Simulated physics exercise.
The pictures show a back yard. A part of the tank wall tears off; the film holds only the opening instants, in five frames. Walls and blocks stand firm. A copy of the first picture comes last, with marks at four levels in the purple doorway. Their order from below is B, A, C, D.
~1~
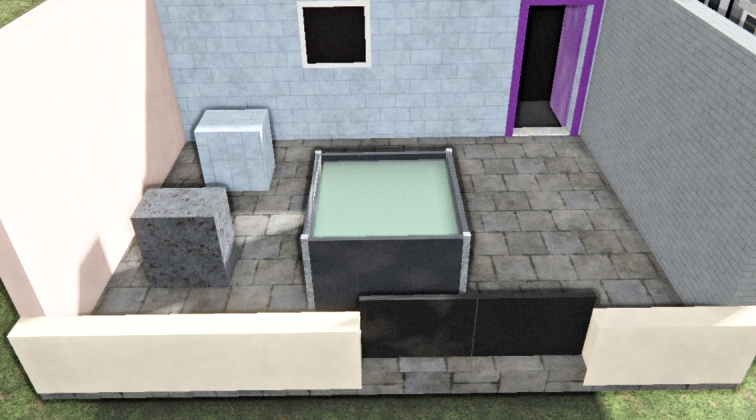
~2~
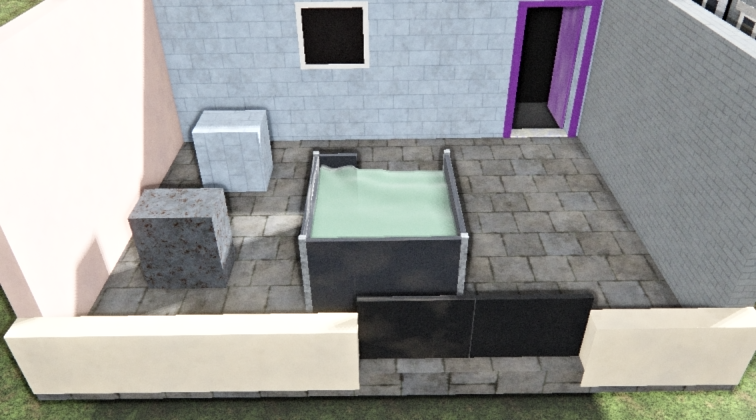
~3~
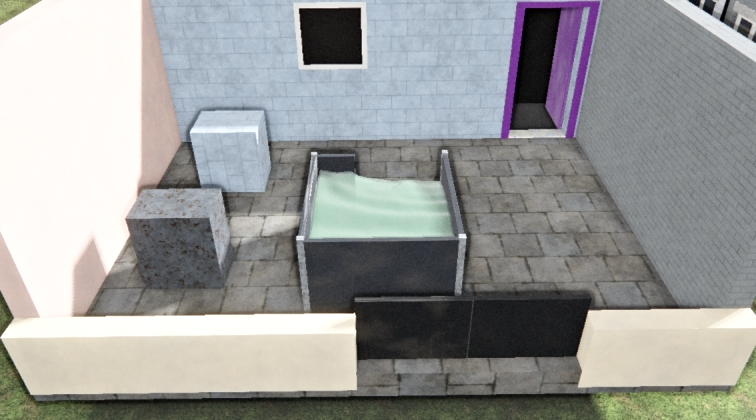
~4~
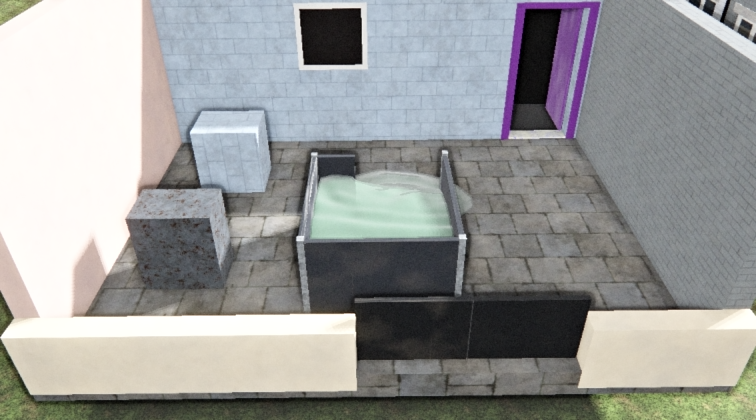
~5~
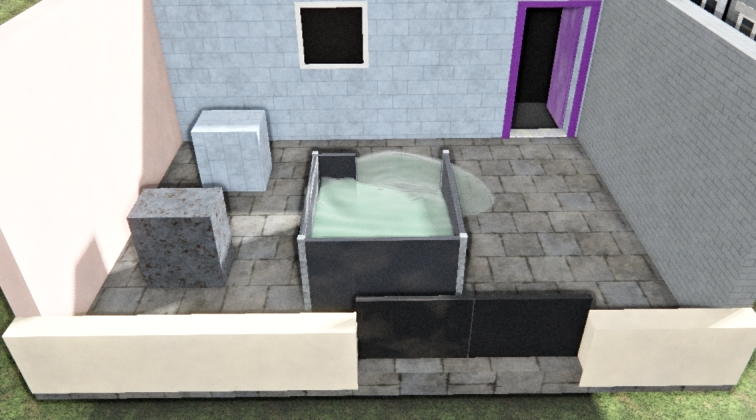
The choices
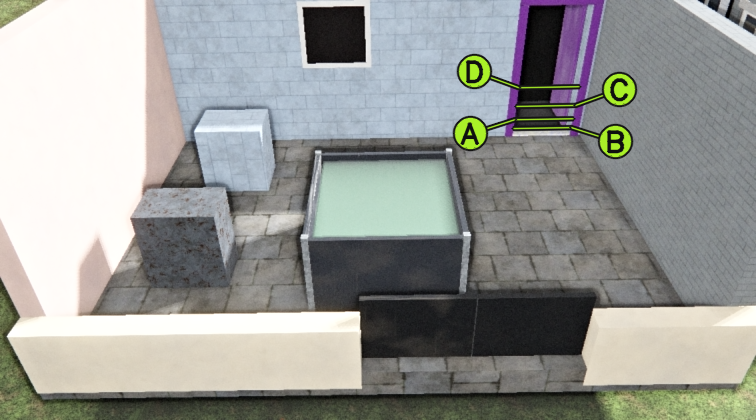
Water in the dark tank sinks and spreads out behind it across the grey paving.
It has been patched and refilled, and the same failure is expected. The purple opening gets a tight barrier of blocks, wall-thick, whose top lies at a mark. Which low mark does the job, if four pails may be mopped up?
A will do.
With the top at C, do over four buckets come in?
No.
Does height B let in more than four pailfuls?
Yes, it does.
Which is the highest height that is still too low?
Height B.
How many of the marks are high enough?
Three.
On the marked copy, A at (543, 119); B at (542, 128); C at (546, 105); D at (549, 87); from the bottom up B, A, C, D.
With A, a bucket or two gets in.
With B, about 10 bucketfuls get in.
With C, nothing gets over.
With D, nothing gets over.
